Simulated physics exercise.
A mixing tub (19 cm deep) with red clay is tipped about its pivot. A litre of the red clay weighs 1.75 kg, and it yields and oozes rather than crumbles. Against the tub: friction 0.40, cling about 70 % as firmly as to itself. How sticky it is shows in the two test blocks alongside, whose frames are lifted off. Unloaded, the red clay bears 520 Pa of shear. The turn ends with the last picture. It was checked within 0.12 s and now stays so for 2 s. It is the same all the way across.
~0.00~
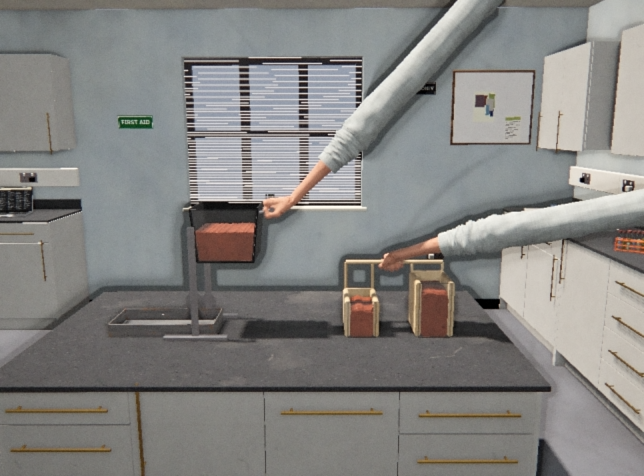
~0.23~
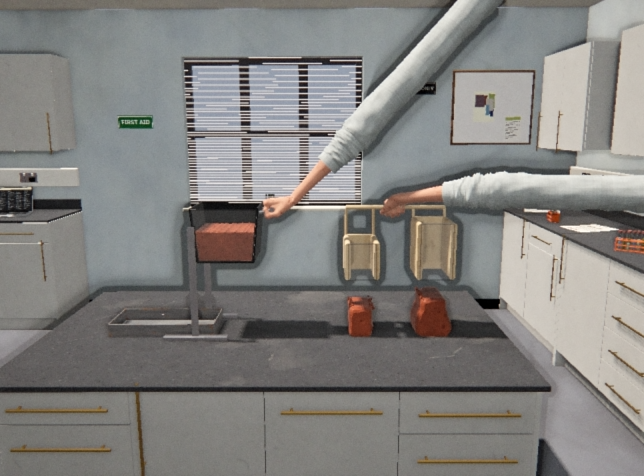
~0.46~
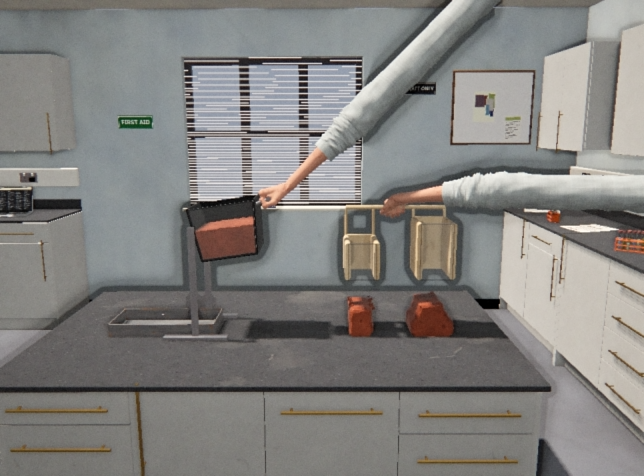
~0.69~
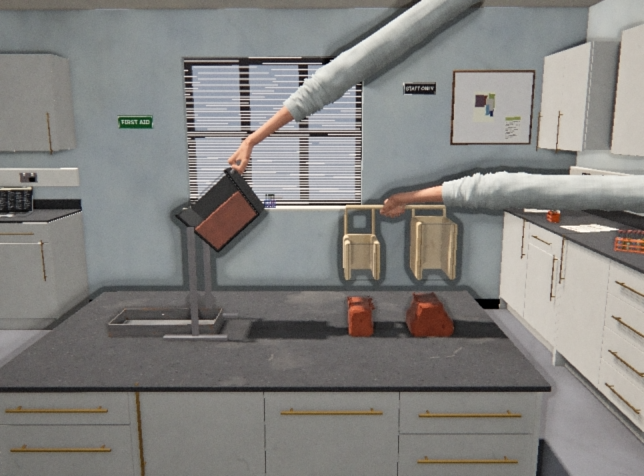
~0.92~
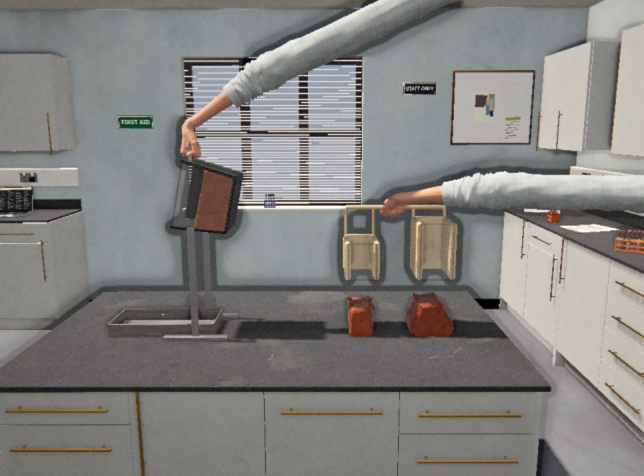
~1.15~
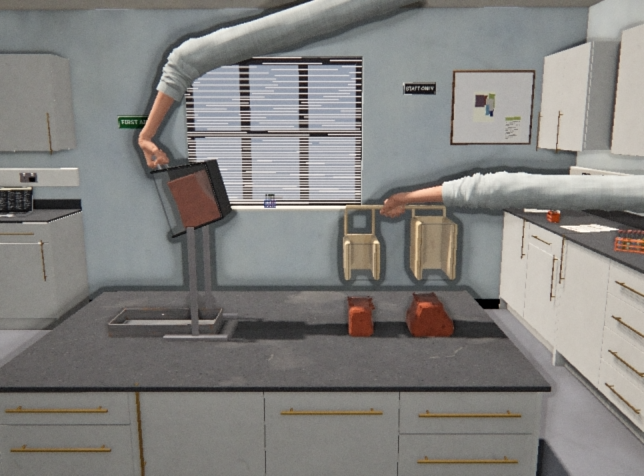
Two hands lift wooden moulds off two red clay blocks, then tip a tub leftward.
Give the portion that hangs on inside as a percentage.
About 38 %.
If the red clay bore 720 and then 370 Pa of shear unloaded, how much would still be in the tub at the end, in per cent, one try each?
In turn about 40 %, 35 %.
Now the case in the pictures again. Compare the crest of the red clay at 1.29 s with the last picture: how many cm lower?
Some 10 cm.
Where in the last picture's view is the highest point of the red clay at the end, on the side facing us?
At about (194, 207).
After 1.29 s, the tub is at 105 degrees and holds 72 %.
After 1.46 s, the tub is at 105 degrees and holds 38 %.
After 1.63 s, the tub is at 105 degrees and holds 38 %.
After 1.80 s, the tub is at 105 degrees and holds 38 %.
After 3.15 s, at the end, the tub is at 105 degrees and holds 38 %.
